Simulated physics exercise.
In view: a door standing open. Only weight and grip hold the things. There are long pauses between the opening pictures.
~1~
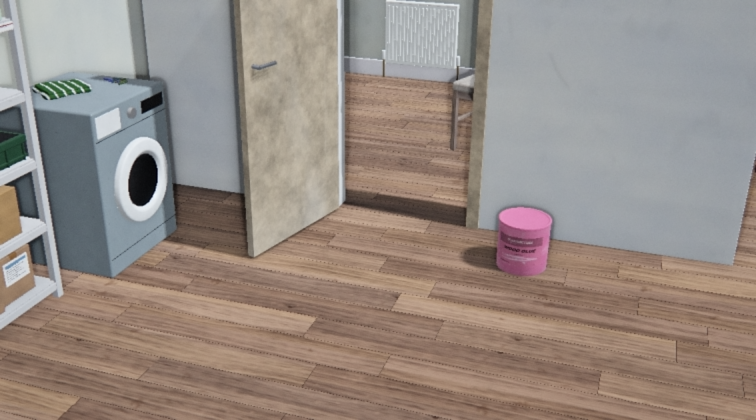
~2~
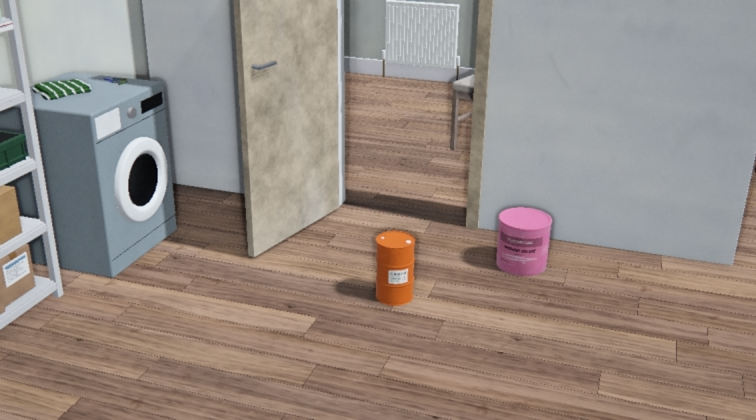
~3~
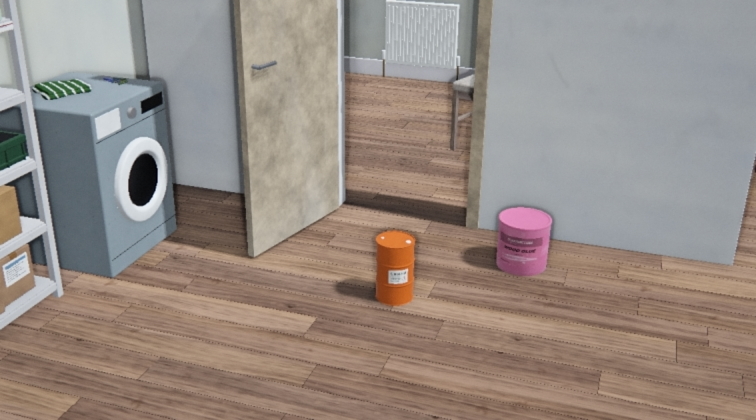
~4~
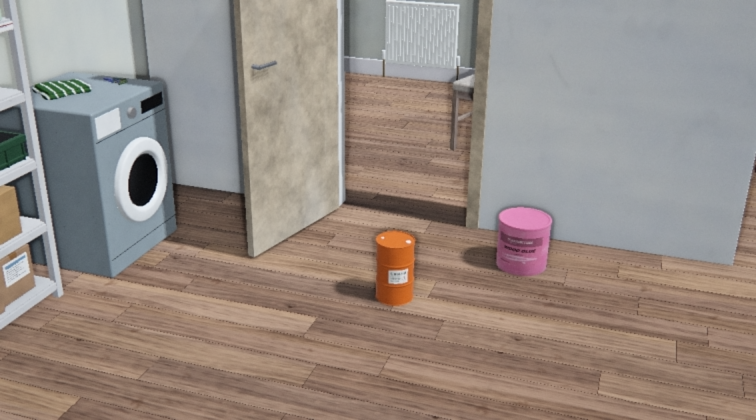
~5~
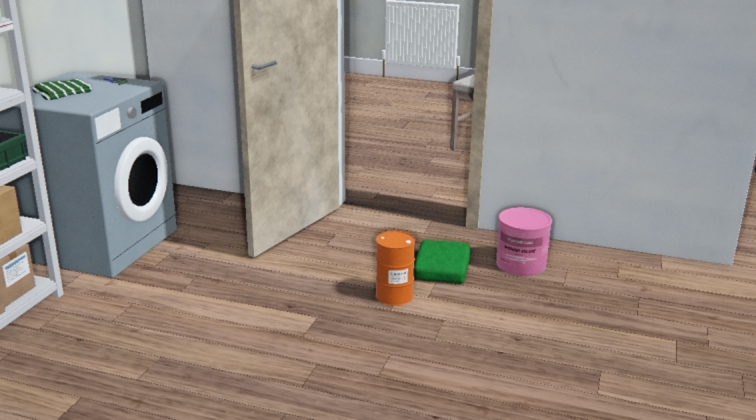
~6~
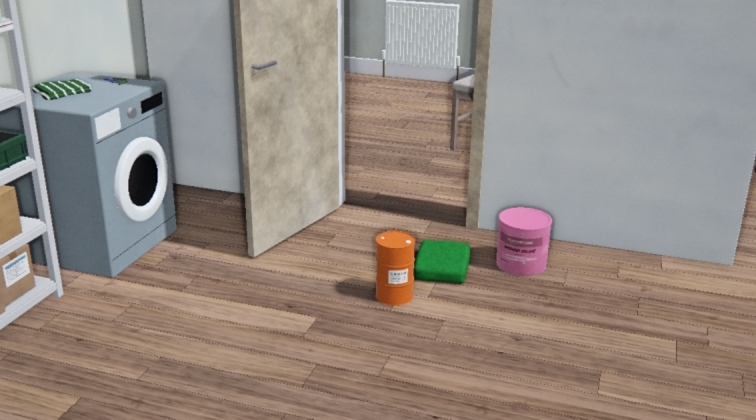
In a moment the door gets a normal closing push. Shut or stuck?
In the end the door reaches the frame.
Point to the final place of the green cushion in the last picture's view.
At about (454, 261).
Then, 0.60 s past the last view, door 85° open.
Then, 1.10 s past the last view, door 58° open.
Then, 1.50 s past the last view, door 34° open; green cushion displaced a little near (446, 261).
Then, 1.90 s past the last view, door 12° open; green cushion displaced a little near (454, 261).
Finally, door 0° open; all 3 still in place. Final places as the last picture's camera would see them, green cushion near (454, 261).
